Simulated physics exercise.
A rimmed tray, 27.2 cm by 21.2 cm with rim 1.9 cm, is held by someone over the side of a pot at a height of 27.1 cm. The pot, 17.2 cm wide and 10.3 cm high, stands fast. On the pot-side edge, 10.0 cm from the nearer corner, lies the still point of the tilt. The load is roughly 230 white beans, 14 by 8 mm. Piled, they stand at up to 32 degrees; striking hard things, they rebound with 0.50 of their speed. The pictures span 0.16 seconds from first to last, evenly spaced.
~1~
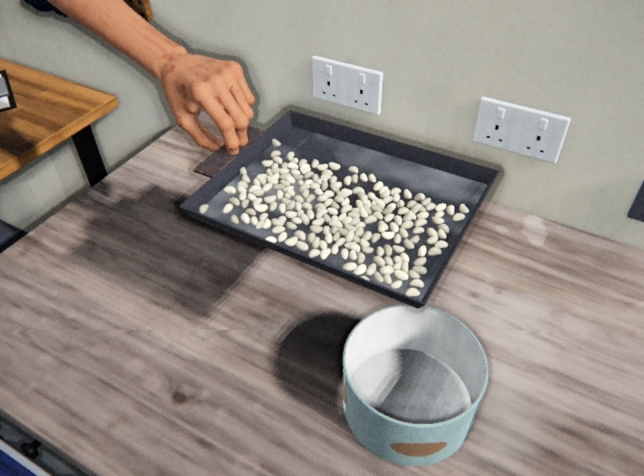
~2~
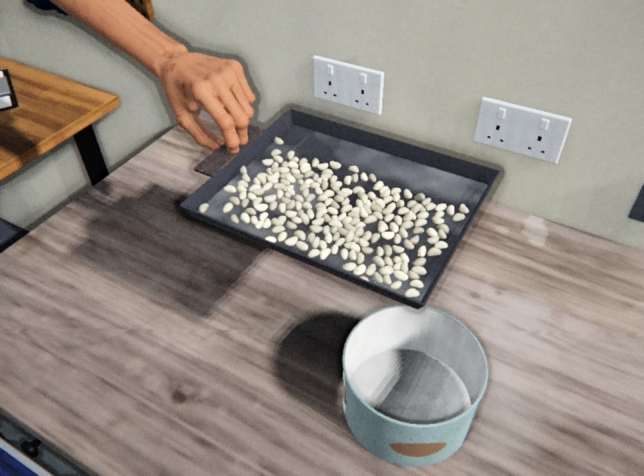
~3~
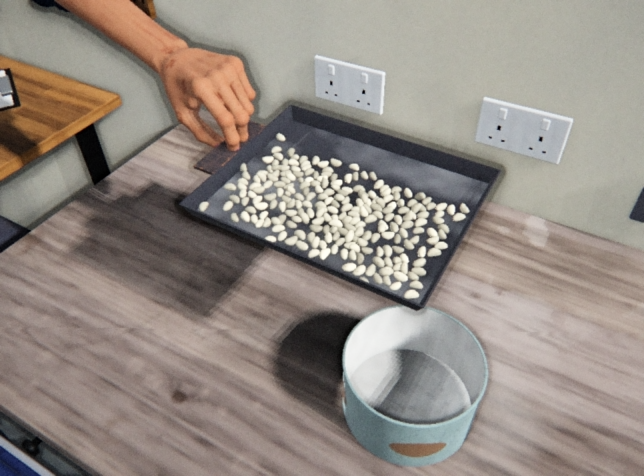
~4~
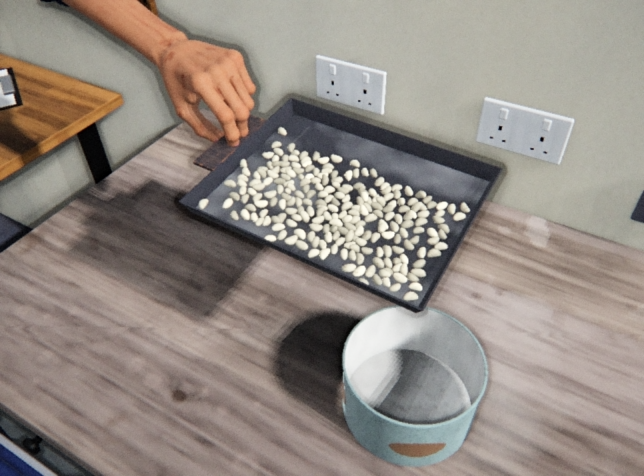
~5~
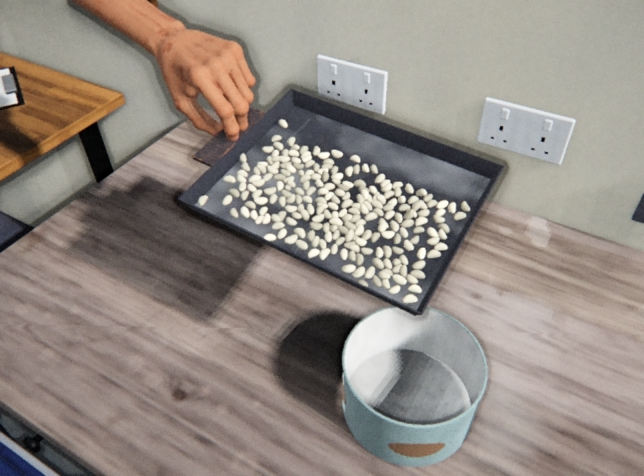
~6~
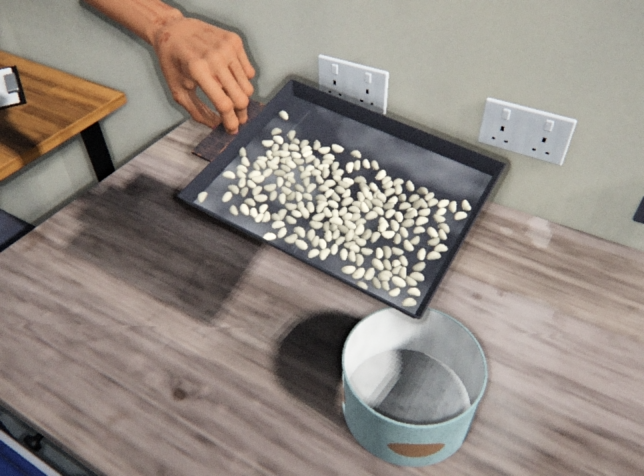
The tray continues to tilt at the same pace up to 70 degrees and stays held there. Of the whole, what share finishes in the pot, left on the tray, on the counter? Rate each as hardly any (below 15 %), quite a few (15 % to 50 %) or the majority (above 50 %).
I would put it this way: Pot: The majority, tray: Hardly any, counter: Quite a few.
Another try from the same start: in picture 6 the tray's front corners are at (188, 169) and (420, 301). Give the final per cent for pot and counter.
You'd end with pot at 25 and counter at 70.
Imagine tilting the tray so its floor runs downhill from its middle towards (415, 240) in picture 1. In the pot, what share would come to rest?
That would be close to 25 per cent.
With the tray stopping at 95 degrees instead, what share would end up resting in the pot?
Then about 80 per cent.
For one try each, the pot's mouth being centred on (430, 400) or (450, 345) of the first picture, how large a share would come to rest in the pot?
Estimates: 85 in a hundred and 10 in a hundred.
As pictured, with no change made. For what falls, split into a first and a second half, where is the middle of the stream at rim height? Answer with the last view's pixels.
Earlier half close to (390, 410), later half at (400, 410) in pixels.
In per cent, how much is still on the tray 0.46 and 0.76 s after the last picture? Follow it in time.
About 95, 25.
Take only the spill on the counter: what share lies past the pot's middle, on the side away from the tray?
I reckon around 50 per cent.
Then, 0.27 s after the last picture, tilt 40 degrees; the tray holds 100 %, the pot 0 %.
Then, 0.46 s after the last picture, tilt 60 degrees; the tray holds 95 %, the pot 0 %.
Then, 0.76 s after the last picture, tilt 70 degrees; the tray holds 25 %, the pot 40 %.
In the end, pot 70 %, tray 5 %, counter 25 %.
